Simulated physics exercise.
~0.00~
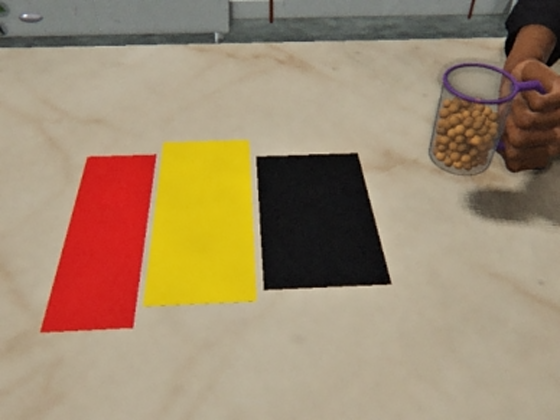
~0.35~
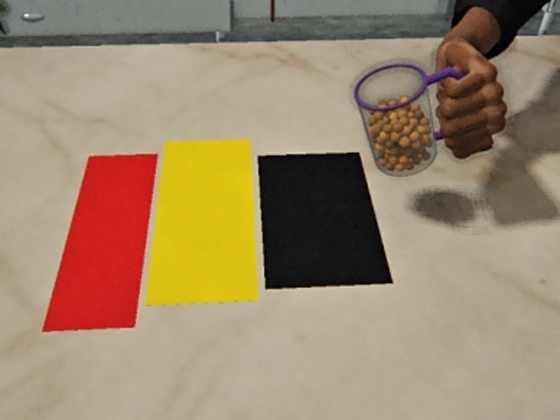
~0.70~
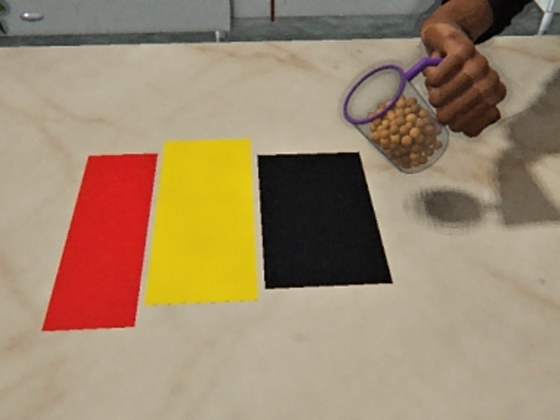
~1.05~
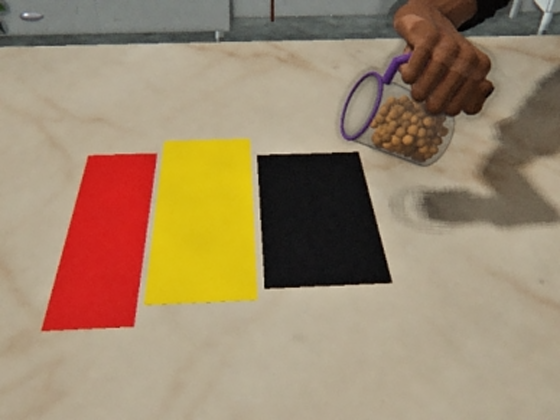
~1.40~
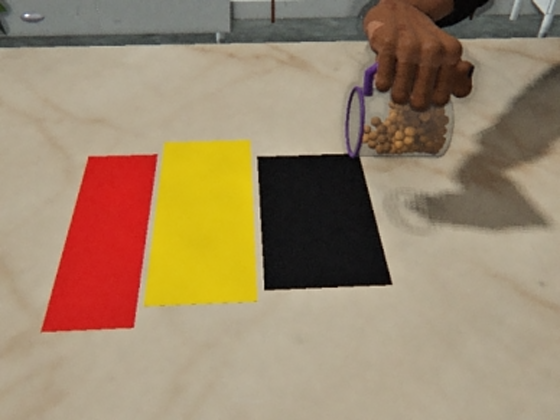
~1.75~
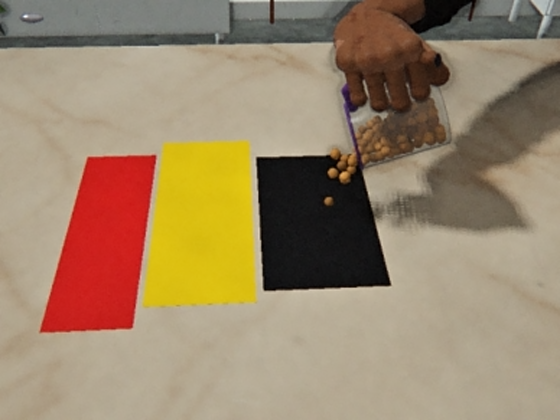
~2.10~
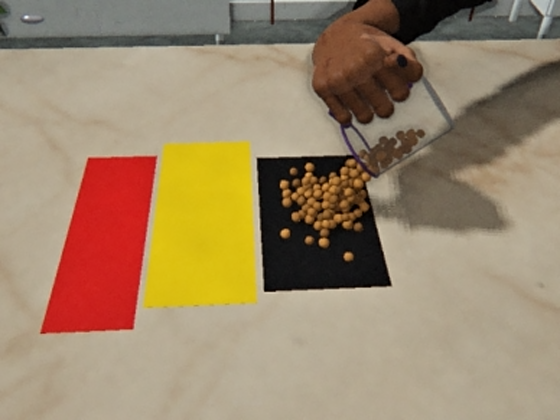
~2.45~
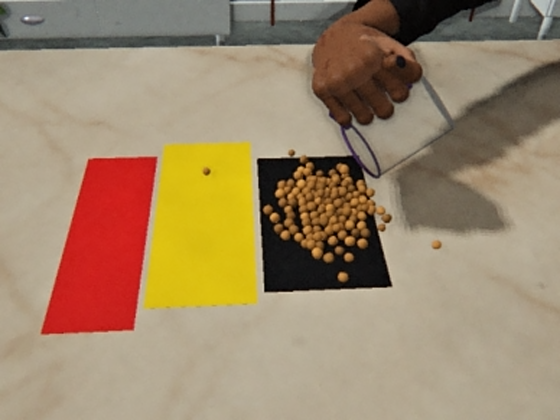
On a pale marble-like tabletop with red, yellow and black mats, a hand brought in a clear cup of roasted chickpeas from the right and tipped it over, spilling them into a heap on the black mat, with a few straying off it.
